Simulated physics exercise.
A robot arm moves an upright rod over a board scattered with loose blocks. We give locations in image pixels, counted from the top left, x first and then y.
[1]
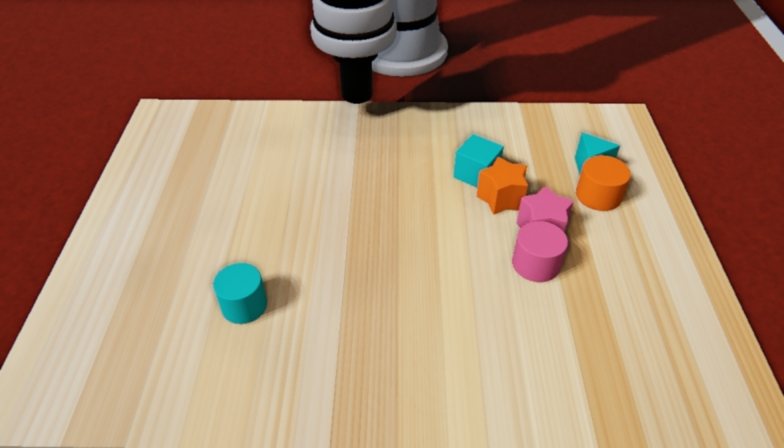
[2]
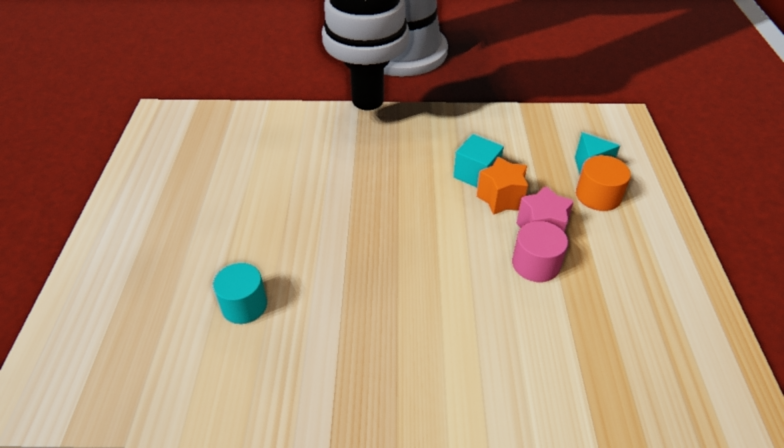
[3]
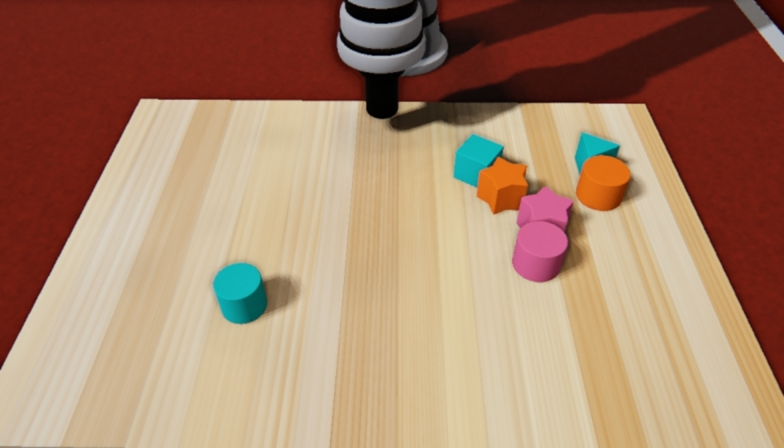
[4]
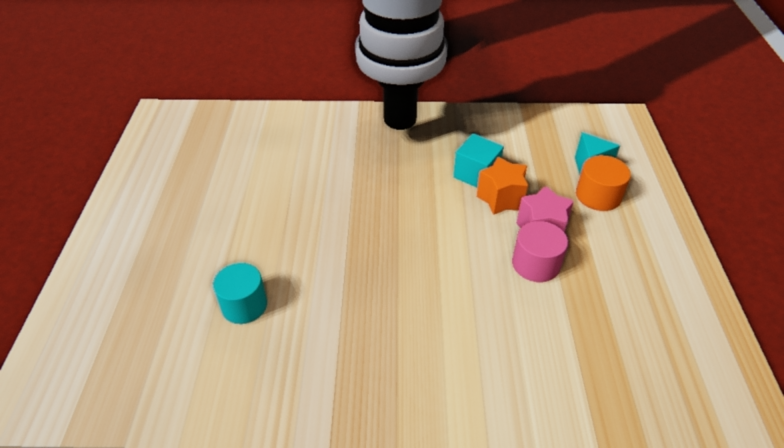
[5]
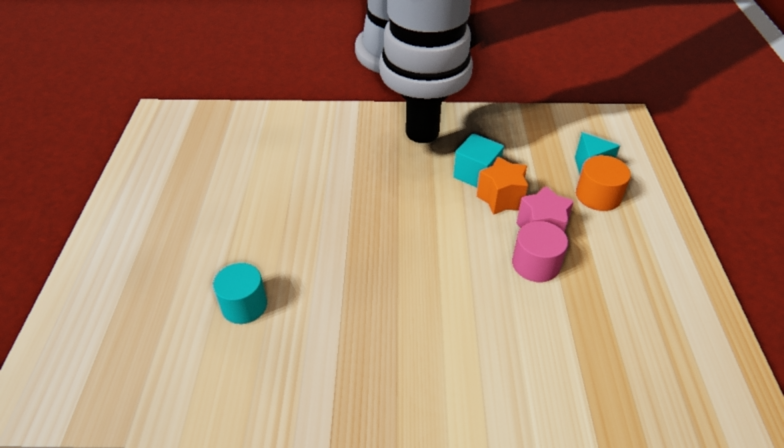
On a wooden board, a robot arm moves its black rod rightward and slightly nearer along the far edge, the coloured blocks staying still.
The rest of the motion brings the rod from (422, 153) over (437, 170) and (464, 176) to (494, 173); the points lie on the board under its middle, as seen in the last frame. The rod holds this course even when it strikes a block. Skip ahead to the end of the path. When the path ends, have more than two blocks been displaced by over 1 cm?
That would be a no.
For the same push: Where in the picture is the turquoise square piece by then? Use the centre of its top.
It should be at about (533, 143).
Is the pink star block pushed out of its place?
Short answer: No.
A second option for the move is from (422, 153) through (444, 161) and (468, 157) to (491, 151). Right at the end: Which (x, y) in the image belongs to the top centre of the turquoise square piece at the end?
Its top centre is at about (511, 147).
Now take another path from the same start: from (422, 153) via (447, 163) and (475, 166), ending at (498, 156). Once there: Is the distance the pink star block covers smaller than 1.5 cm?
The answer is yes.
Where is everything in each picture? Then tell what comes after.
Tip of the rod at (357, 96), middles of tops, turquoise square piece at (480, 149), orange star block at (506, 173), pink star block at (549, 204), in the first picture.
Rod at (368, 103), nothing pushed, in the second picture.
Rod at (382, 111), nothing pushed, in the third picture.
Rod at (400, 121), nothing pushed, in the fourth picture.
Rod at (422, 134), turquoise square piece at (480, 149), orange star block at (506, 173), pink star block at (549, 204), in the fifth picture.
What follows on the original path. Halfway along, rod at (451, 157); turquoise square piece at (490, 150), turned 15° anticlockwise; orange star block at (515, 174), turned 15° clockwise.
At the end, rod at (497, 154); turquoise square piece at (533, 143), turned 35° anticlockwise; orange star block at (522, 175), turned 40° clockwise; pink star block unmoved.
